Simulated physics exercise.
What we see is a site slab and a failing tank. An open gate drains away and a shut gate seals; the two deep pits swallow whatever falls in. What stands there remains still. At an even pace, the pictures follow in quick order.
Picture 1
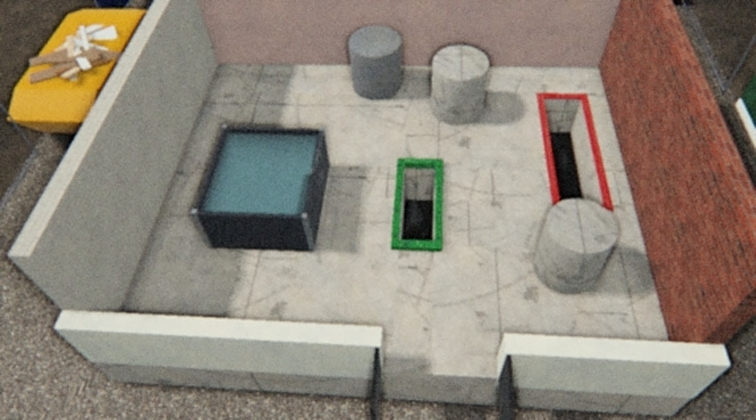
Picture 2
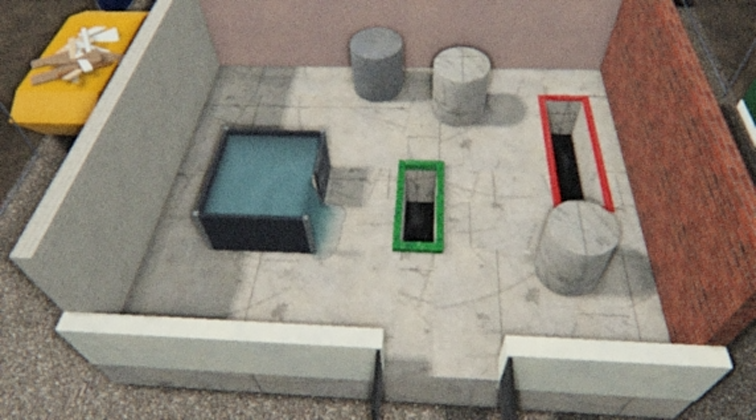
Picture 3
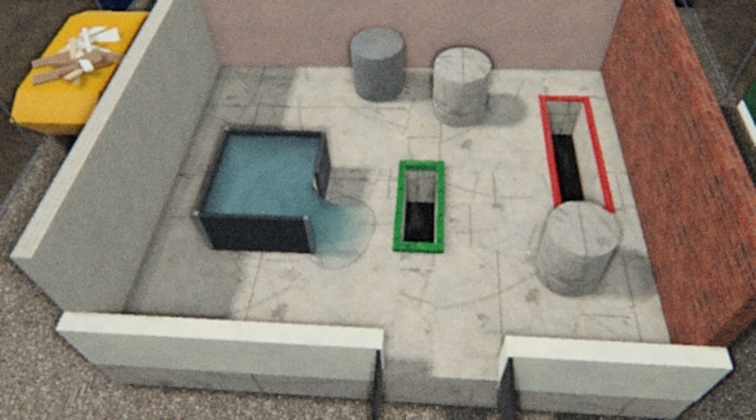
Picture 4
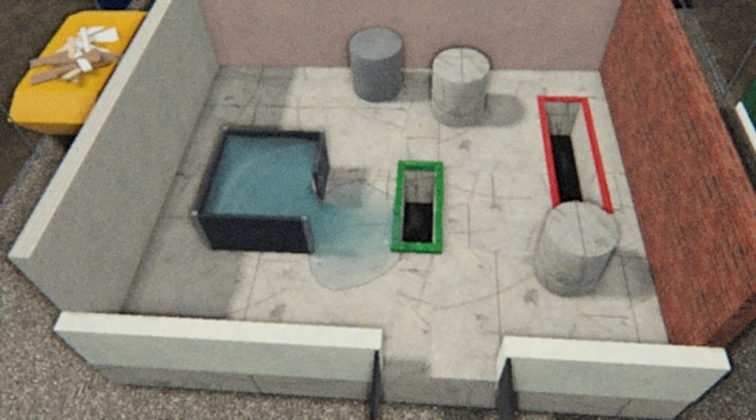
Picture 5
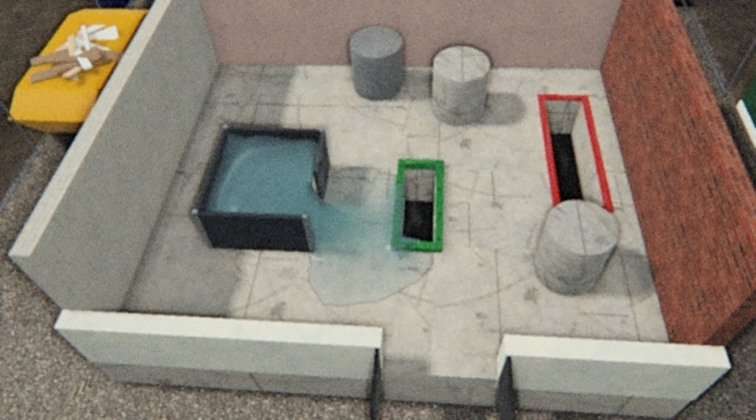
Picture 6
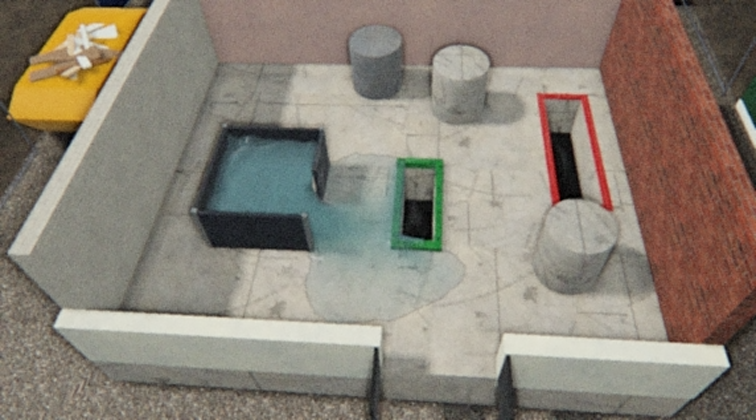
Blue-green water pouring from the open side of a dark square tank, spreading across a walled slab around a green-framed opening.
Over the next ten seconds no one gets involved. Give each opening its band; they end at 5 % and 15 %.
I expect the gate to account for upward of fifteen per cent; I expect the green pit to account for upward of fifteen per cent; I expect the red pit to account for five up to fifteen per cent.
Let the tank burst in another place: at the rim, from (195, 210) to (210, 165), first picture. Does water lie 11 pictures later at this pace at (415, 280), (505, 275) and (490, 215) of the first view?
First spot spared, second spot spared, third spot spared.
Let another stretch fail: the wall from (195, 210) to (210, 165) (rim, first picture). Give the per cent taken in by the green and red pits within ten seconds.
The green pit takes 0 per cent and the red pit 10 per cent.
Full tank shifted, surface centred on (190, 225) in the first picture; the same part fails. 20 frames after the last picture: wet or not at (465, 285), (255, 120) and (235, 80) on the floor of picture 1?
Spot one wetted, spot two unwetted, spot three unwetted.
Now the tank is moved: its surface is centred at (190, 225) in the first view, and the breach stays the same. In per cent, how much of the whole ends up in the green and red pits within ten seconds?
Estimated shares - green: Some 4 in a hundred; red: Some 25 in a hundred.
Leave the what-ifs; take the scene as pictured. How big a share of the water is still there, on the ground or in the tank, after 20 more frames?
The share not yet gone is roughly 70 percent.
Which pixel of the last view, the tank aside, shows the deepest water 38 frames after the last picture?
Somewhere near (390, 237), I think.
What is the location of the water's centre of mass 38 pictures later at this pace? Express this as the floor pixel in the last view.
I'd say around (383, 206).
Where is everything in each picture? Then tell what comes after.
The first frame shows still water in the tank at (263, 173).
In the second frame, the front is at (315, 256), out from the gap at (314, 219).
In the third frame, the front is at (367, 212), out from the gap at (315, 220).
In the fourth frame, water pours out at (313, 220) and has run to (393, 256).
In the fifth frame, water pours out at (314, 219) and has run to (423, 267).
In the sixth frame, the front is at (457, 275), out from the gap at (313, 217).
A moment on, water covers 20 % of the floor; the gate 0 %, the green pit 10 %, the red pit 0 %.
Next, water covers 30 % of the floor; the gate 4 %, the green pit 18 %, the red pit 0 %.
Then, water covers 35 % of the floor; the gate 7 %, the green pit 23 %, the red pit 1 %.
Later, water covers 45 % of the floor; the gate 13 %, the green pit 25 %, the red pit 6 %.
In the end, water covers 65 % of the floor; the gate 18 %, the green pit 25 %, the red pit 11 %.
